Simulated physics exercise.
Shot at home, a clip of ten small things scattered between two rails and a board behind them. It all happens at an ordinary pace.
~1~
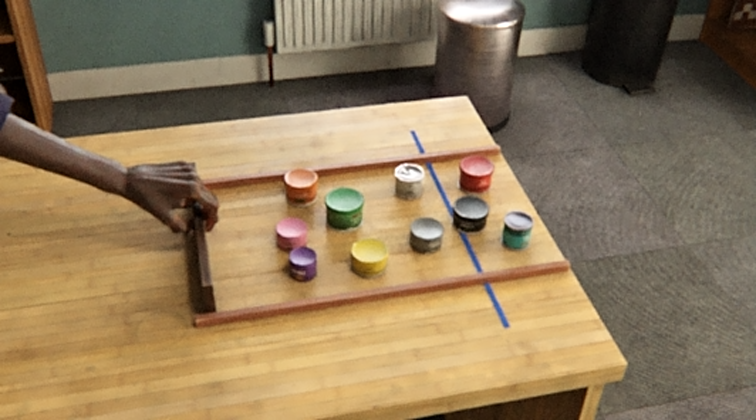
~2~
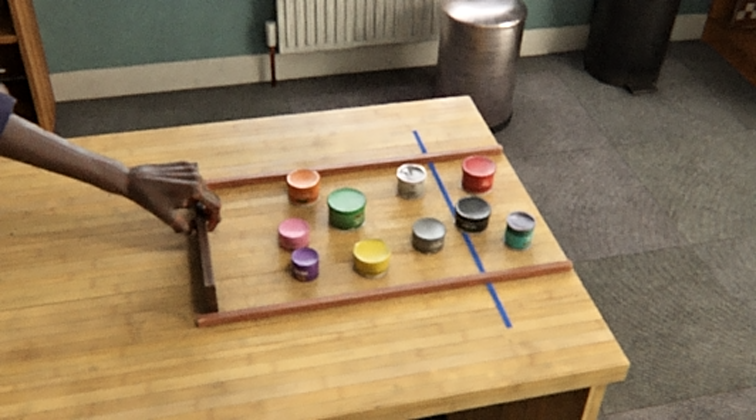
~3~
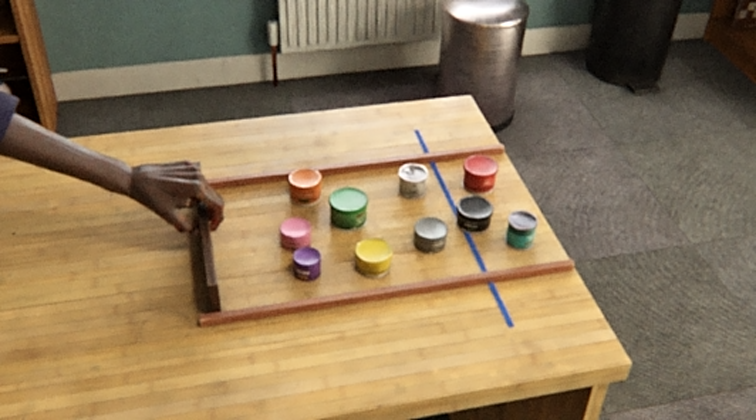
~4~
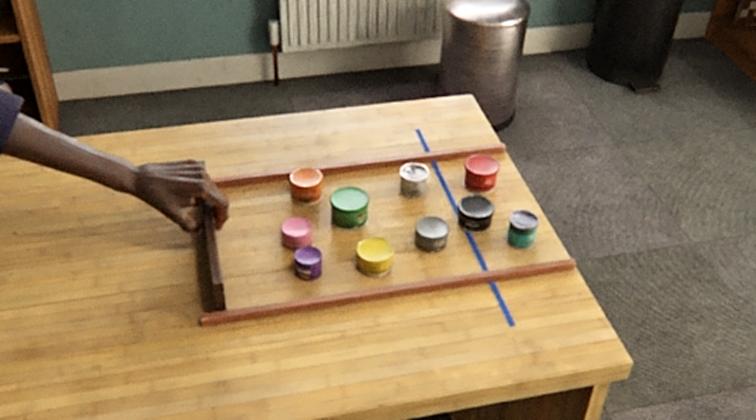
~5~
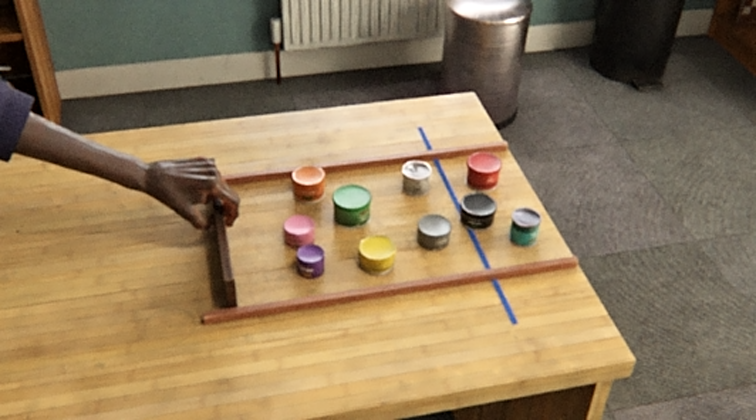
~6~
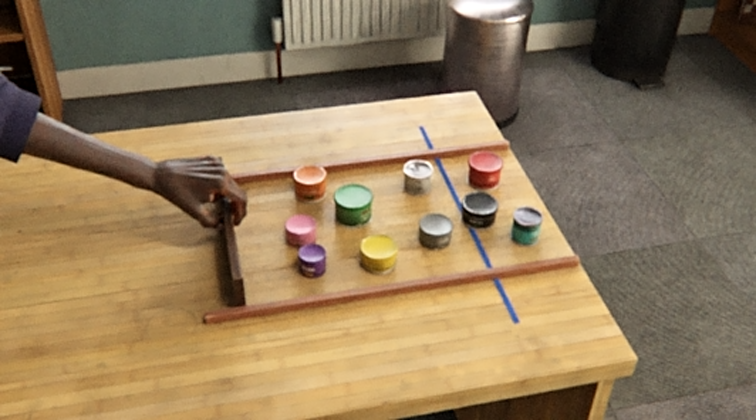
To begin with, a hand grips a dark board at the left end of two rails on a wooden table, with ten small colourful pots scattered between them and a blue tape line across the right side. The hand then slides the board a short way right, while the pots stay in place.
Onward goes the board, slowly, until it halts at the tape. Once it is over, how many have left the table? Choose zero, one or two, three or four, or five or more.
Zero of them have left the table.
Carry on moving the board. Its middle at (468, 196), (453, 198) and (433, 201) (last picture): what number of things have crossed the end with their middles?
It comes out as 0, then 0, then 0.
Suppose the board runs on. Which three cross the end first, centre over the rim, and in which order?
Order, earliest first: Red tin, black tin, turquoise pot.
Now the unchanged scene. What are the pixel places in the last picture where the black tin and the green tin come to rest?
(511, 199), and the other (476, 189).
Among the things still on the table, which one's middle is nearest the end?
Ending up nearest is the red tin.
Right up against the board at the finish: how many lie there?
In contact: 4.
Soon after, none off yet; turquoise pot at rest near (526, 227); red tin at rest near (485, 171); black tin at rest near (479, 211).
In the end, the number that fall off is zero.
